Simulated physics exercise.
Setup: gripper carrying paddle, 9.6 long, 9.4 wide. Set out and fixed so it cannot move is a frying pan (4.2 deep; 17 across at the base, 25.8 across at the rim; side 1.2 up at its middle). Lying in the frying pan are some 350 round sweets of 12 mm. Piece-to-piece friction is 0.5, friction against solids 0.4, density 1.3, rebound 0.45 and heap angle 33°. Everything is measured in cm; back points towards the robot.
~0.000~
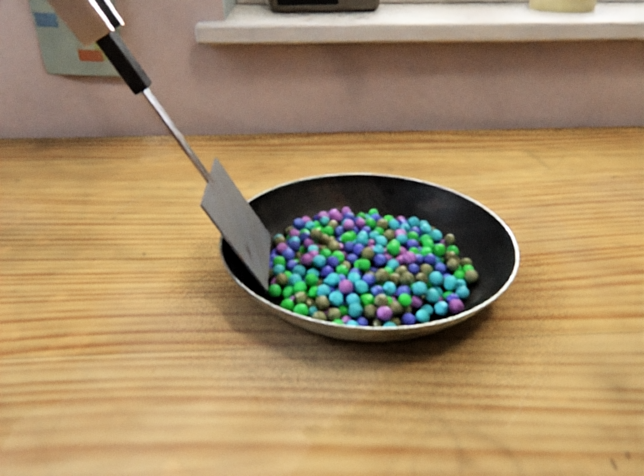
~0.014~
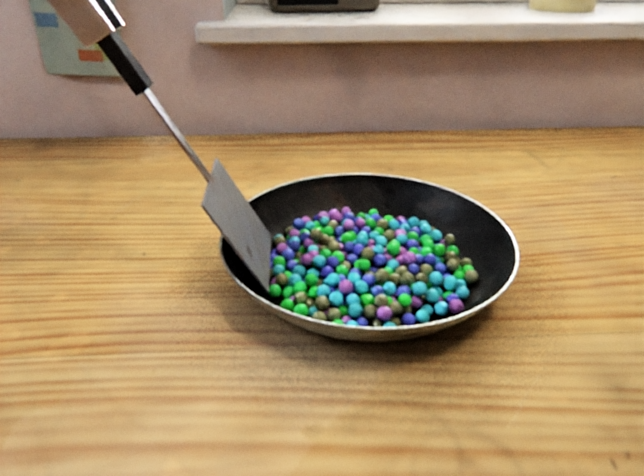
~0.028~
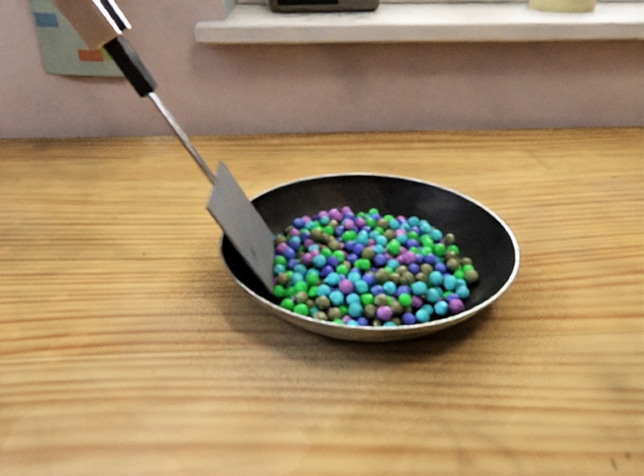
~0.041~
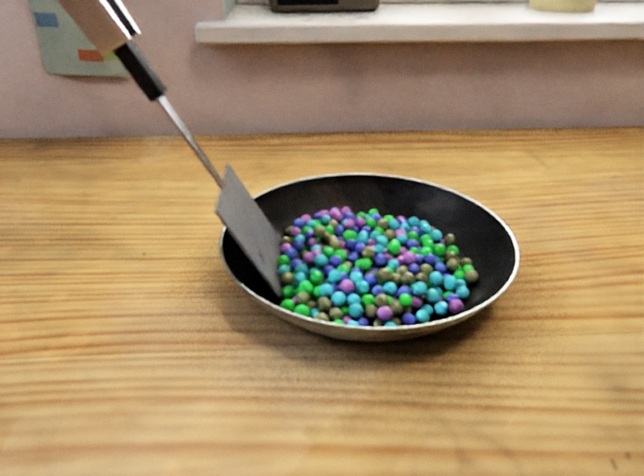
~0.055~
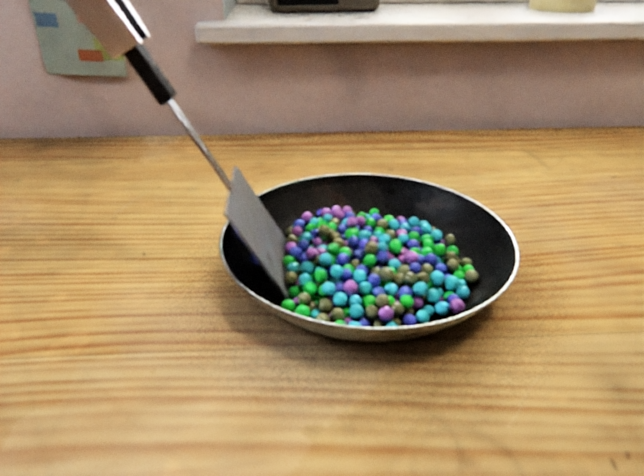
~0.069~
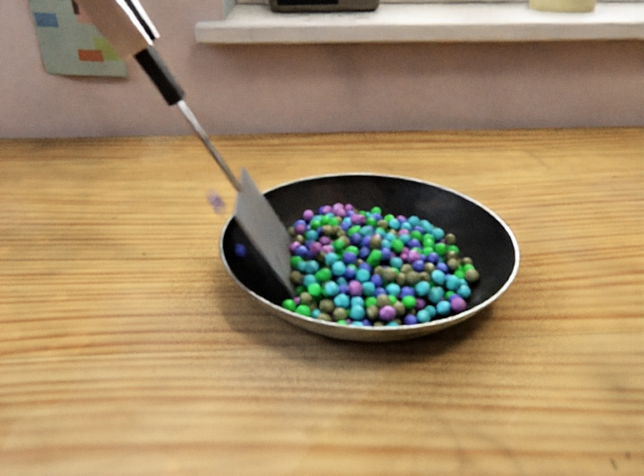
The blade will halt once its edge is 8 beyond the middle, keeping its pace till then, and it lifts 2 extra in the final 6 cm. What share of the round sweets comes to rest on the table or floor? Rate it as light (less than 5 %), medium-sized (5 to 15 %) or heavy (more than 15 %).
Rated medium-sized.
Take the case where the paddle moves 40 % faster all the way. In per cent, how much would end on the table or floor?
Near 20 %.
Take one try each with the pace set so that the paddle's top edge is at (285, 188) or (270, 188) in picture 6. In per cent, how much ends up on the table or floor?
That comes to about 35 and about 35 percent, in that order.
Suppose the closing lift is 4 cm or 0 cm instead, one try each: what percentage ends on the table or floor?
Try one gives about 10 in a hundred, try two about 10 in a hundred.
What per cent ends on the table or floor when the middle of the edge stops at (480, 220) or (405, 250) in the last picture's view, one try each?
Close to 35 and close to 0 per cent, respectively.
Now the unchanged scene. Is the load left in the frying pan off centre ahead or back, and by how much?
Ahead of centre, near 4.5 centimetres.
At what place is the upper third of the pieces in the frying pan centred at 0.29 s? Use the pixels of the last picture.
Near (436, 240).
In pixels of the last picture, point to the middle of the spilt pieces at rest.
Resting centre: About (531, 253).
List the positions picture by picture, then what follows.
In the first picture, paddle top edge at (209, 179), sloping 62°; upper third of the load around (365, 254), from x 270 to 470, top at y 210; 353 in the frying pan.
In the second picture, paddle top edge at (210, 180), sloping 62°; upper third of the load around (365, 254), from x 270 to 470, top at y 210.
In the third picture, paddle top edge at (214, 182), sloping 62°; upper third of the load around (363, 254), from x 275 to 470, top at y 210.
In the fourth picture, paddle top edge at (222, 185), sloping 62°; upper third of the load around (360, 253), from x 275 to 470, top at y 210.
In the fifth picture, paddle top edge at (231, 188), sloping 62°; upper third of the load around (354, 254), from x 245 to 470, top at y 210.
In the sixth picture, paddle top edge at (239, 189), sloping 62°; upper third of the load around (356, 253), from x 215 to 470, top at y 205; 352 in the frying pan, 1 on the blade or in flight.
By 0.18 s, sloping 62°, highest piece 31 above the table; 351 in the frying pan, 2 on the blade or in flight.
By 0.29 s, sloping 62°, highest piece 43 above the table; 351 in the frying pan, 1 on the table or floor, 1 on the blade or in flight.
By 0.55 s, sloping 62°, highest piece 24 above the table; 319 in the frying pan, 31 on the table or floor, 3 on the blade or in flight.
By 1.60 s, sloping 62°, highest piece 5 above the table; 318 in the frying pan, 35 on the table or floor.
Final count, 318 in the frying pan, 35 on the table or floor. That is 10 % on the table or floor.
